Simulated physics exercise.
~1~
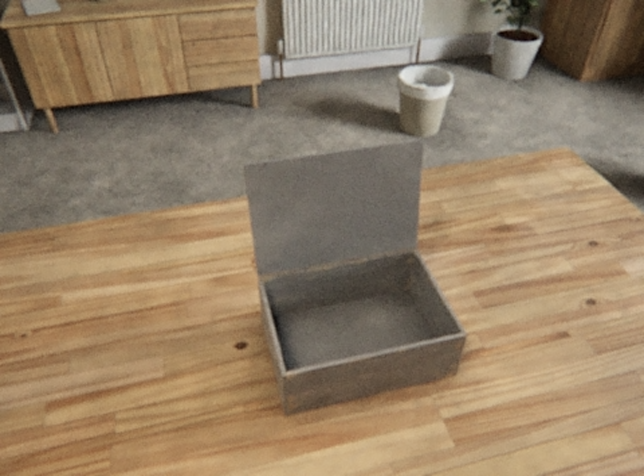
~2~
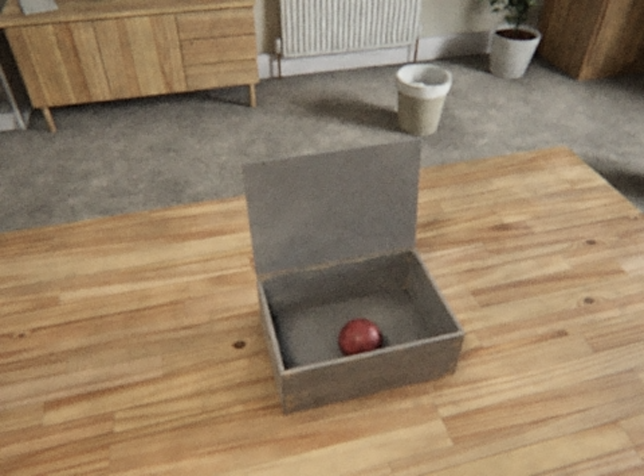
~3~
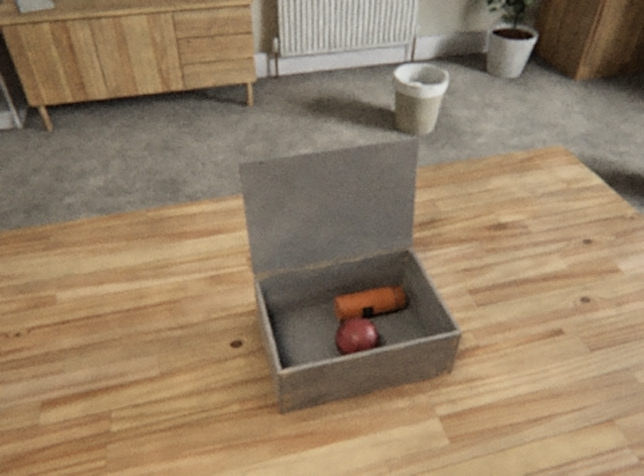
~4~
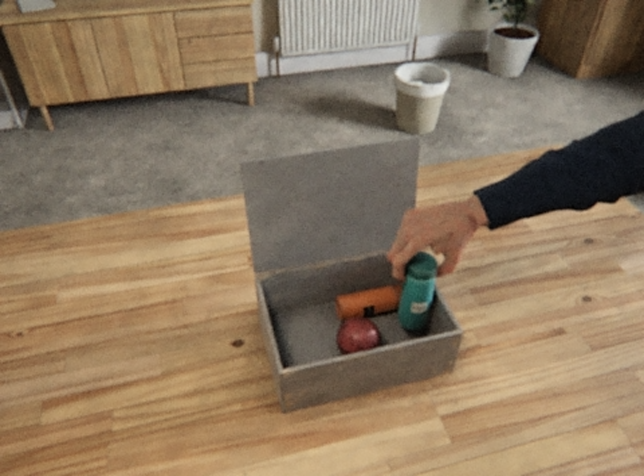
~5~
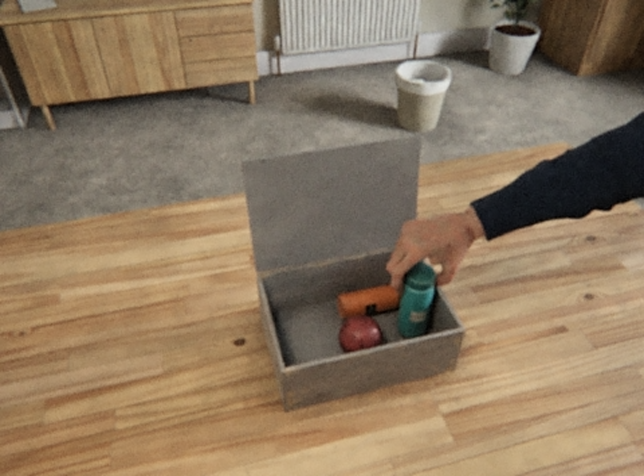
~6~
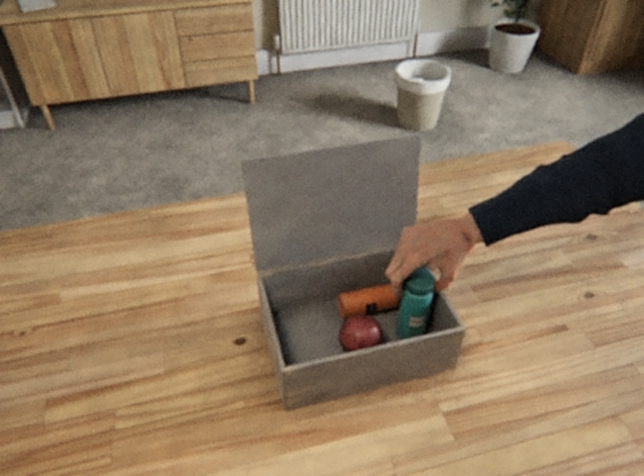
In an open grey box, a red ball and orange shaker appear, then a hand lowers a turquoise shaker.
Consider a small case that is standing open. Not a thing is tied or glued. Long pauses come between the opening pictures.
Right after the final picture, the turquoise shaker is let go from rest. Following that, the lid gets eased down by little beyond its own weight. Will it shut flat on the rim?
No.
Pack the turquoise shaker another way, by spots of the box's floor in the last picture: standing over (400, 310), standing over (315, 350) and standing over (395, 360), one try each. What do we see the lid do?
Going in order, the lid comes down all the way, then is left partly open, then is left partly open.
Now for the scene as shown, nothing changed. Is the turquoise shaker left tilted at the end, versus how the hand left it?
Once everything settles, it keeps its original angle.
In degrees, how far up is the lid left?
I'd put it at roughly 20°.
Then, 1.30 s after the last picture, lid 78° above the rim.
Then, 1.80 s after the last picture, lid 45° above the rim.
At rest, lid 21° above the rim; all 3 in place. Seen from the same camera at the end, turquoise shaker near (415, 306).
